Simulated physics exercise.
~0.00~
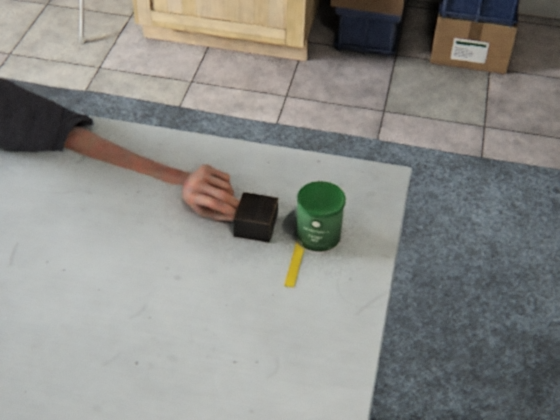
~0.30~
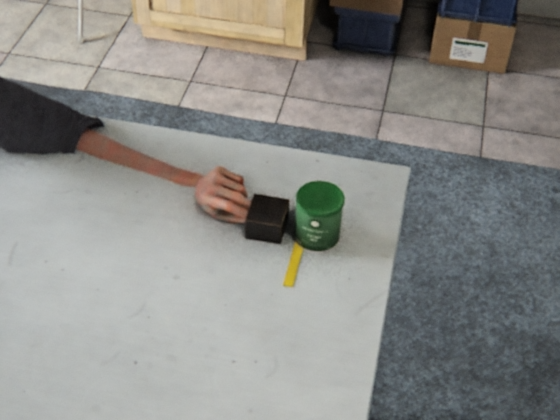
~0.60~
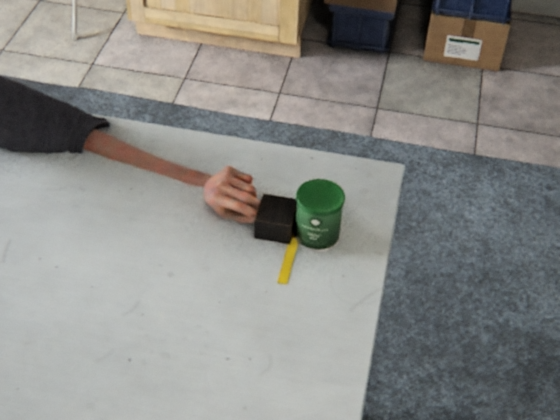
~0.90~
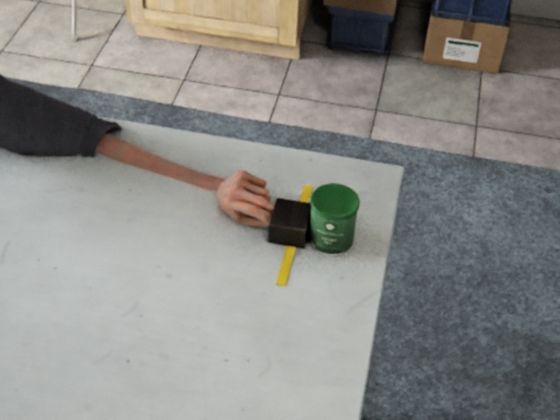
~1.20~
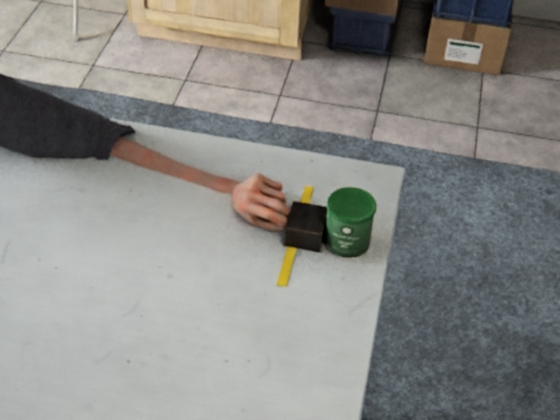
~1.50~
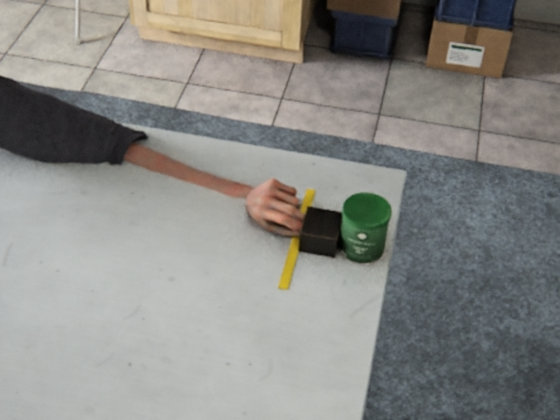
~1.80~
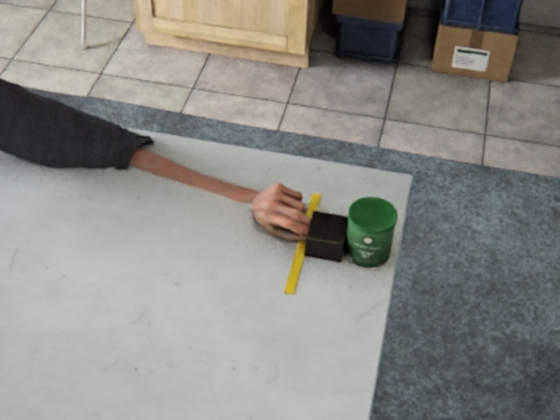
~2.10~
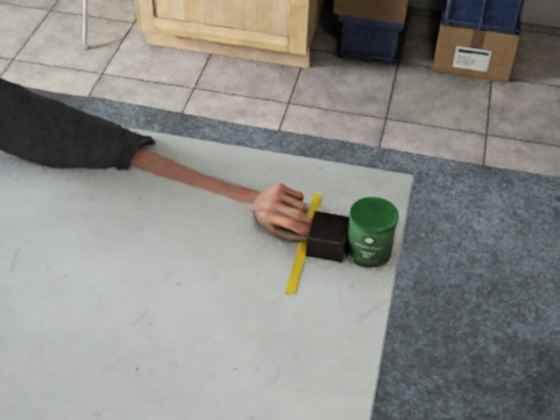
On a pale tabletop, a hand pushes a black block that slides a green pot right, near the edge.
